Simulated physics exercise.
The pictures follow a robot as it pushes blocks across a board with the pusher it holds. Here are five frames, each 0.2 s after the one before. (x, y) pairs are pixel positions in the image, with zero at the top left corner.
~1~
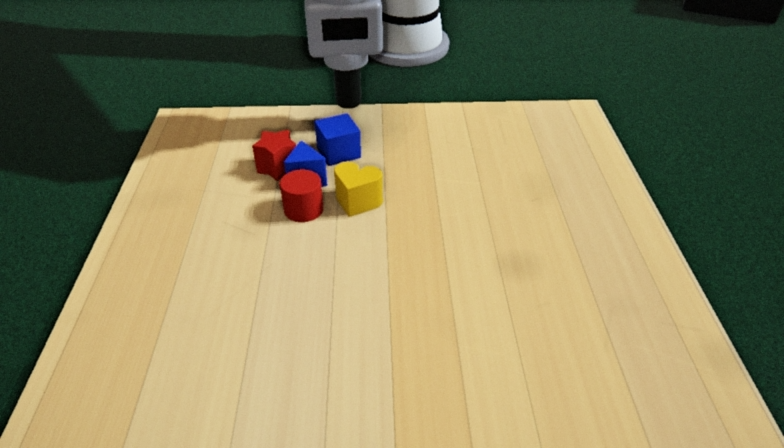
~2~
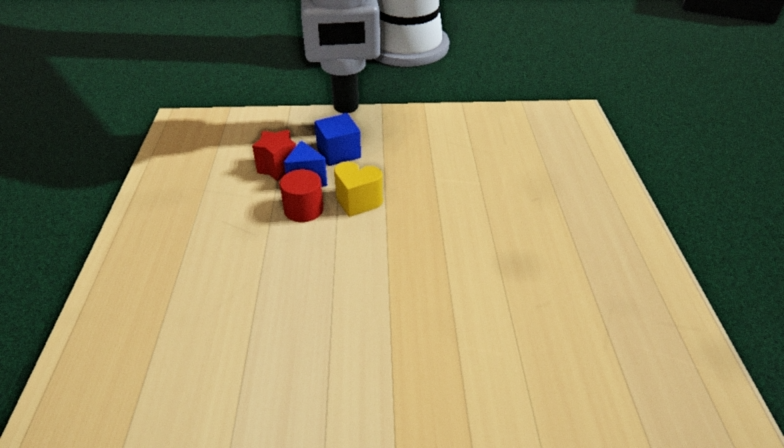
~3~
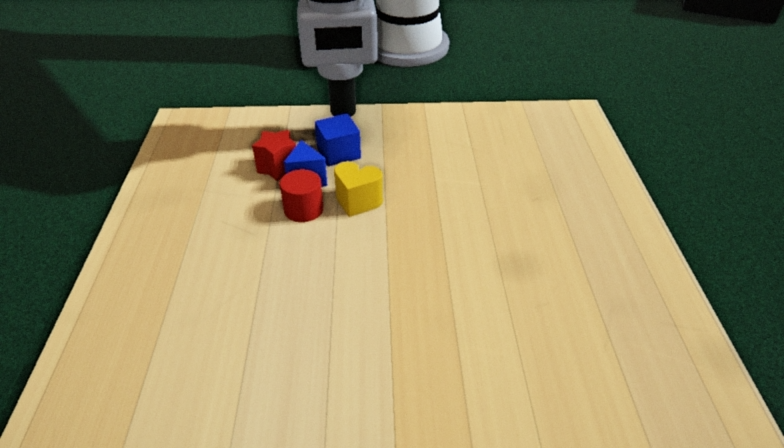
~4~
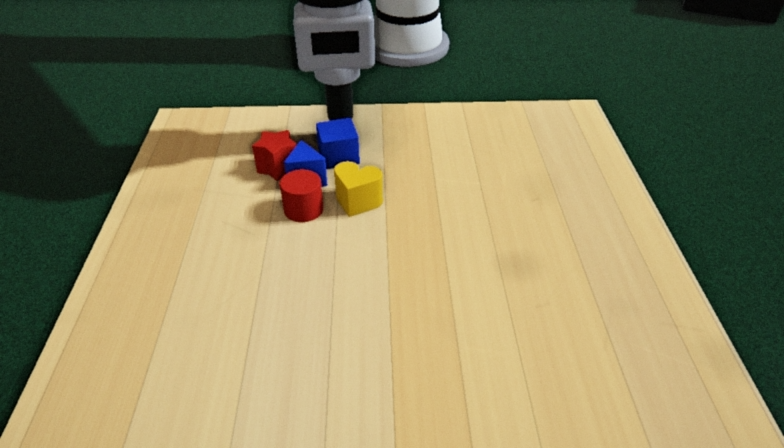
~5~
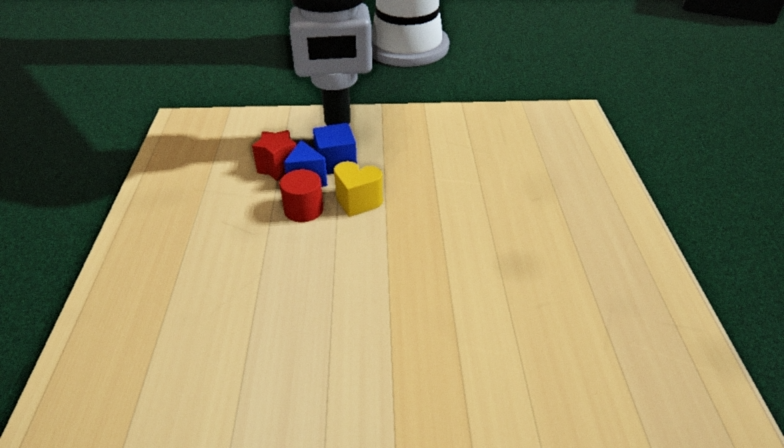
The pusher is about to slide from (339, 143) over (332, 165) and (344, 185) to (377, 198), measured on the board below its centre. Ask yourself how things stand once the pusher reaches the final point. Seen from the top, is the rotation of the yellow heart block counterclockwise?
Short answer: Yes.
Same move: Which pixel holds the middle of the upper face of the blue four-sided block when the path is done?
The spot you're after is about (341, 184) in the image.
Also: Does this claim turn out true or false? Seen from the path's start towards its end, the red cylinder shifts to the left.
The statement is incorrect.
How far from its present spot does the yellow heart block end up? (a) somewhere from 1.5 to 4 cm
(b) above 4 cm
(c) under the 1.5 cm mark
Choice b: Above 4 cm.
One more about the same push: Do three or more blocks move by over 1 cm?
I expect so.
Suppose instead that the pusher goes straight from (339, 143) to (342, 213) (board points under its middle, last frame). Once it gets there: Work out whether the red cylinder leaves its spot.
It's moved.
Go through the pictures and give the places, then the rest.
Lower end of the pusher (349, 103), tops of blocks, red cylinder (300, 181), blue triangular block (303, 153), blue four-sided block (337, 125), yellow heart block (356, 173), in the first frame.
Pusher (346, 108), blocks as before, in the second frame.
Pusher (343, 113), blocks as before, in the third frame.
Pusher (341, 118), blue four-sided block (337, 129), in the fourth frame.
Pusher (338, 123), red cylinder (300, 181), blue triangular block (303, 153), blue four-sided block (334, 135), yellow heart block (356, 173), in the fifth frame.
What follows on the original path. One third of the way, pusher (330, 145); blue triangular block (296, 159), turned 25° clockwise; blue four-sided block (329, 157); yellow heart block (358, 178), turned 10° anticlockwise.
Two thirds of the way, pusher (342, 164); red cylinder (290, 193); blue triangular block (294, 160), turned 30° clockwise; blue four-sided block (335, 179), turned 20° clockwise; yellow heart block (362, 197), turned 70° anticlockwise.
At the end, pusher (376, 177); red cylinder (290, 193); blue triangular block (294, 160), turned 30° clockwise; blue four-sided block (341, 184), turned 45° clockwise; yellow heart block (364, 205), turned 70° anticlockwise.
